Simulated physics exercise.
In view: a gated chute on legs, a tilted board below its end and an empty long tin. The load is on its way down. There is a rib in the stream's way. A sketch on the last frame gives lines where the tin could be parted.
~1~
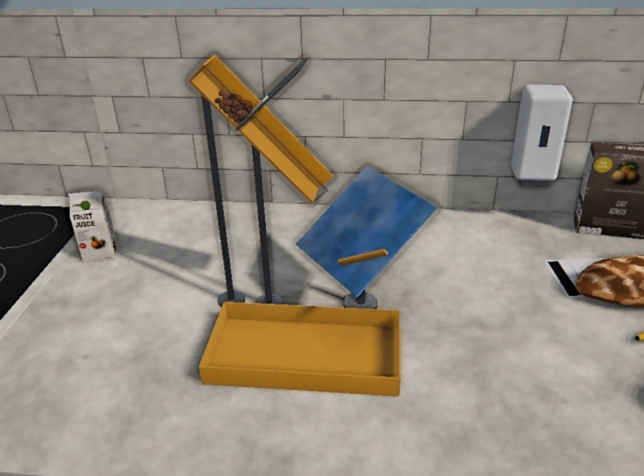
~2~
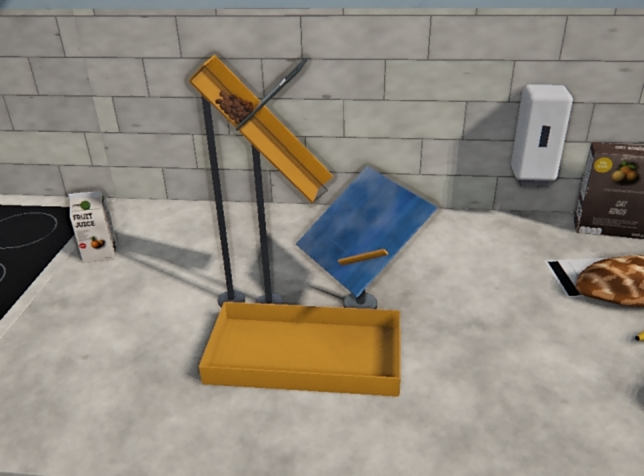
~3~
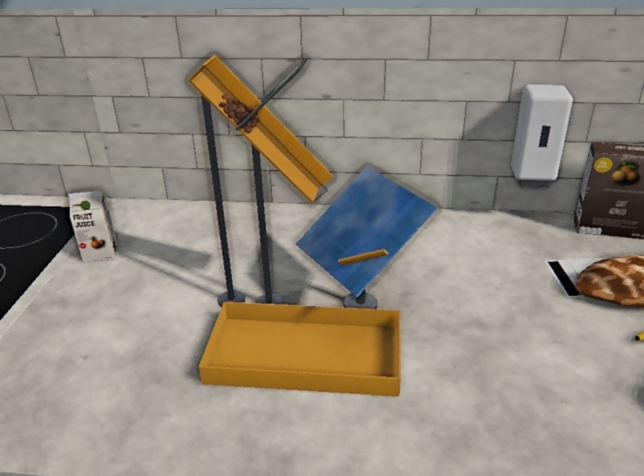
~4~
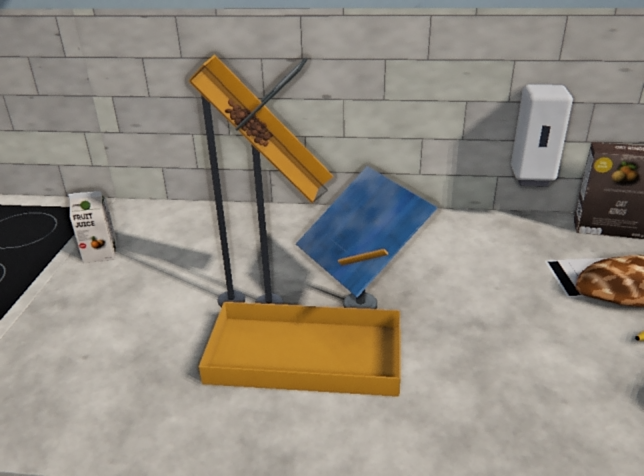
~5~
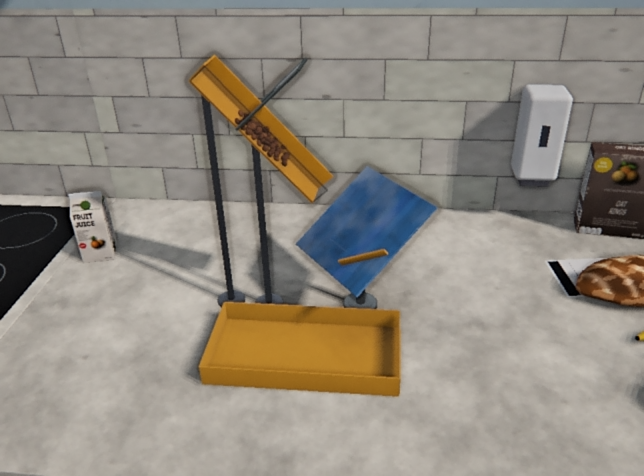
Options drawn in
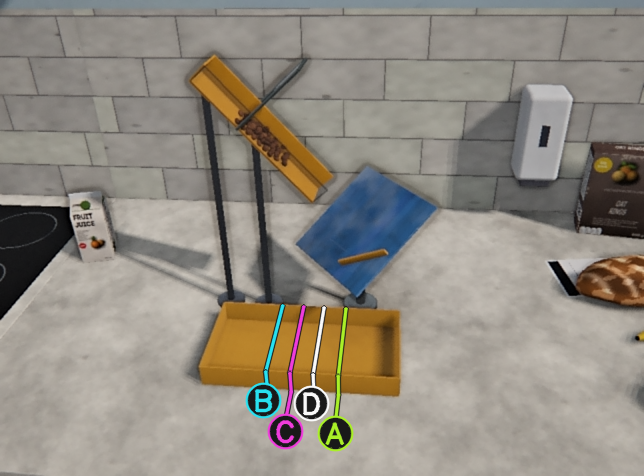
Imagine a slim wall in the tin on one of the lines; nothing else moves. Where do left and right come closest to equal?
Best: C.
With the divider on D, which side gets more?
Left.
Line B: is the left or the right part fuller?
Right.
On the marked copy, line A crosses the front rim at (338, 375); line B crosses the front rim at (265, 370); line C crosses the front rim at (290, 372); line D crosses the front rim at (313, 373).
Choosing A, of what is caught, all on the left of the divider, none on the right.
Choosing B, of what is caught, a stray few on the left of the divider, nearly all on the right.
Choosing C, of what is caught, about half on the left of the divider, about half on the right.
Choosing D, of what is caught, nearly all on the left of the divider, a small part on the right.
